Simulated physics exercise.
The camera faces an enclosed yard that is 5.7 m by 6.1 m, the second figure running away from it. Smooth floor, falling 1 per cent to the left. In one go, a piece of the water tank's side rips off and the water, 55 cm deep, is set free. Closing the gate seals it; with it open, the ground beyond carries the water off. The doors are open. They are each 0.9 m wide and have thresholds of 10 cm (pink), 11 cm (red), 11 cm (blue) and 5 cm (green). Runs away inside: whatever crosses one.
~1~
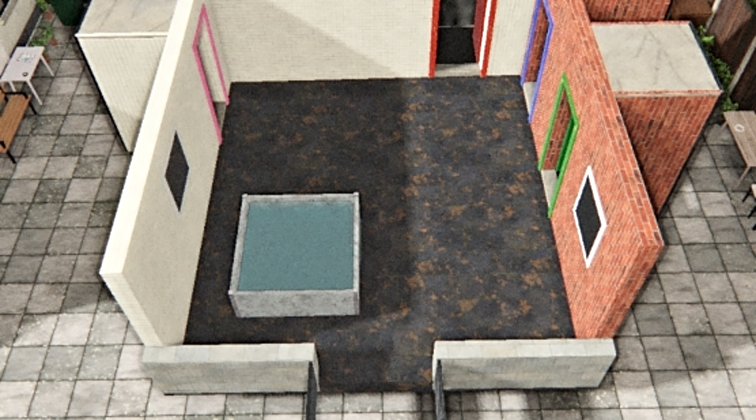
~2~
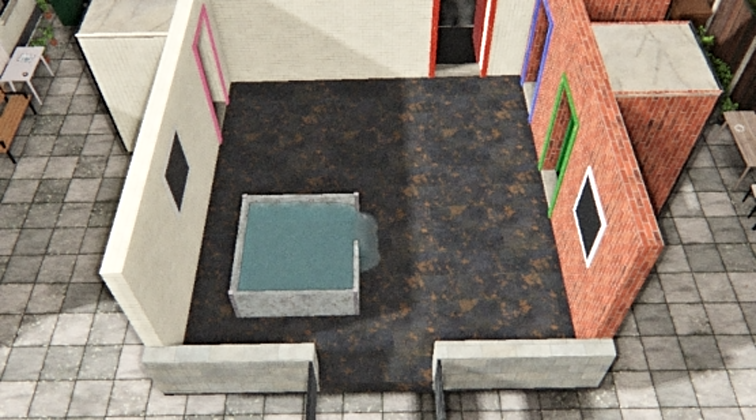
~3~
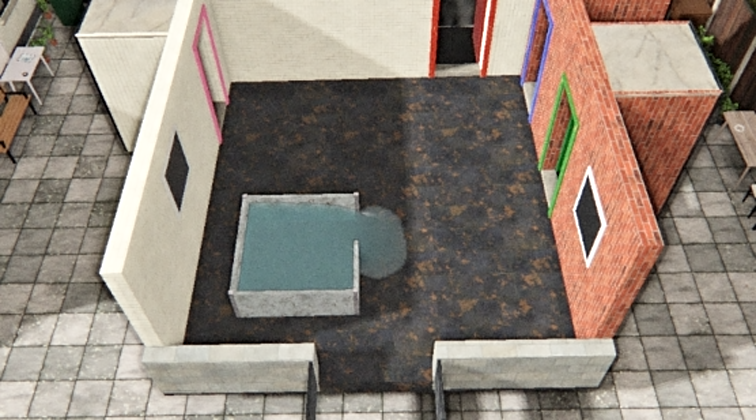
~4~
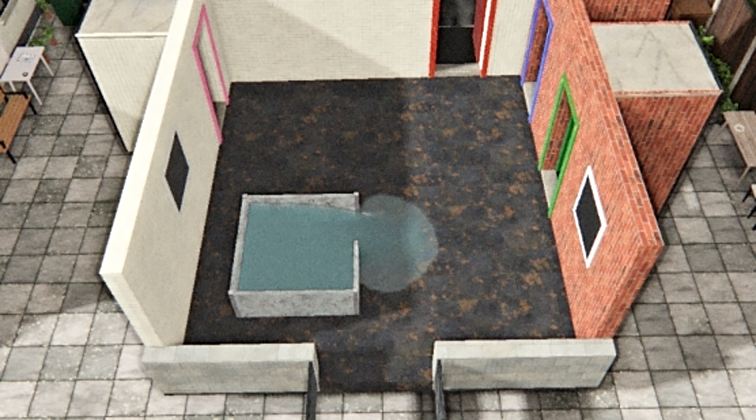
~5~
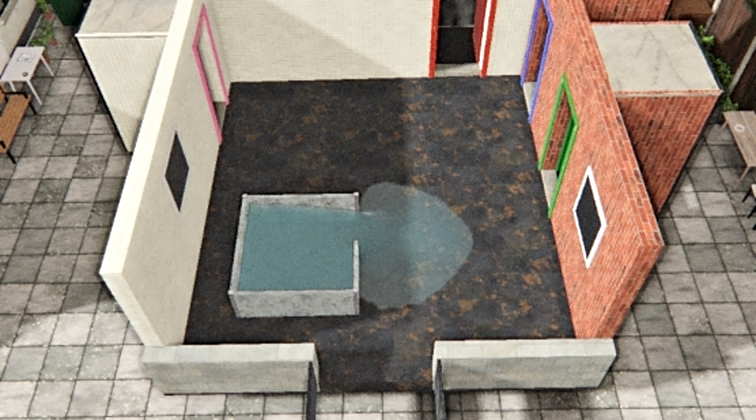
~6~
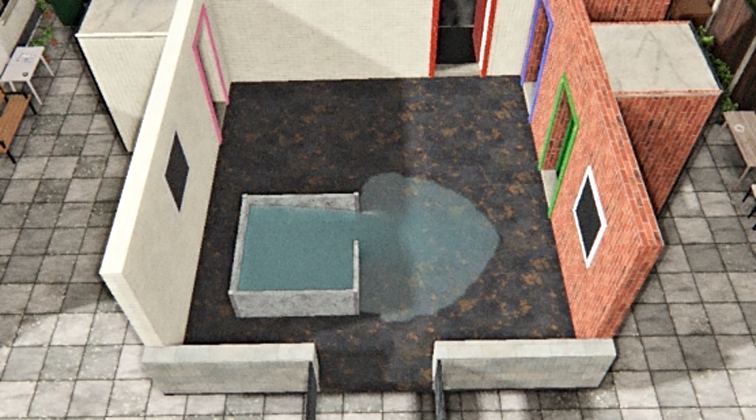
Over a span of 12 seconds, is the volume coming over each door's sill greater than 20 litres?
In the end pink door: Within the limit; red door: Within the limit; blue door: Within the limit; green door: Past the limit.
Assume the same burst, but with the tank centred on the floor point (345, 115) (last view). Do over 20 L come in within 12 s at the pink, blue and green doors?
Pink: Within limit; blue: Beyond limit; green: Within limit.
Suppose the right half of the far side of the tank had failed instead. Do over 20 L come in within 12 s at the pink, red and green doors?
Door pink stays within, door red stays within, door green stays within.
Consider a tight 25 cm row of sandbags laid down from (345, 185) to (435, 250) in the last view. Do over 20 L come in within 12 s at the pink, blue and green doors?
Checking the limit, pink is fine, blue is fine, green is fine.
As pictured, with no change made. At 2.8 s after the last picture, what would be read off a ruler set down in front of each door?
Depths: Pink door 0 cm, red door 8 cm, blue door 7 cm, green door 12 cm.
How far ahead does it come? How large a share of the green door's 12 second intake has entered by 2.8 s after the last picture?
70 percent or so by then.
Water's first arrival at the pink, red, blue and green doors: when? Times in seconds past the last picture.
So, pink at 6.0 s, then red at 2.0 s, blue at 1.6 s, and green at 0.5 s.
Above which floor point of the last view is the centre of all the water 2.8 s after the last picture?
Its balance point lies near (408, 239).
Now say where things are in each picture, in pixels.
The first frame shows still water, 55 cm deep, in the water tank at (298, 245).
In the second frame, water pours out at (355, 234) and has run 0.5 m, to (365, 218); typically 8 cm deep outside, 55 cm at the water tank's back.
In the third frame, water pours out at (355, 235) and has run 0.8 m, to (400, 259); typically 9 cm deep outside, 55 cm at the water tank's back.
In the fourth frame, water pours out at (355, 236) and has run 1.2 m, to (433, 249); typically 6 cm deep outside, 55 cm at the water tank's back.
In the fifth frame, the front is at (466, 233), 1.8 m from the gap at (355, 236); 2.7 m2 of floor is under water; 54 cm left at the back of the water tank.
In the sixth frame, water pours out at (355, 236) and has run 2.2 m, to (492, 232); typically 4 cm deep outside, 48 cm at the water tank's back.
Then, 0.7 s after the last picture water covers 30 % of the floor and is deepest (28 cm) near (369, 232); pink door not reached, red door not reached, blue door not reached, green door 8 cm at the sill, 1 L in.
Then, 1.5 s after the last picture water covers 40 % of the floor and is deepest (21 cm) near (550, 246); pink door not reached, red door not reached, blue door not reached, green door 16 cm at the sill, 40 L in.
Then, 2.8 s after the last picture water covers 40 % of the floor and is deepest (16 cm) near (561, 362); pink door not reached, red door 8 cm at the sill, 0 L in, blue door 7 cm at the sill, 0 L in, green door 12 cm at the sill, 97 L in.
Then, 6.3 s after the last picture water covers 80 % of the floor and is deepest (10 cm) near (179, 370); pink door 3 cm at the sill, 0 L in, red door 7 cm at the sill, 0 L in, blue door 8 cm at the sill, 0 L in, green door 6 cm at the sill, 134 L in.
Then, 11.3 s after the last picture water covers 95 % of the floor and is deepest (10 cm) near (199, 264); pink door 8 cm at the sill, 0 L in, red door 4 cm at the sill, 0 L in, blue door 4 cm at the sill, 0 L in, green door 3 cm at the sill, 135 L in.
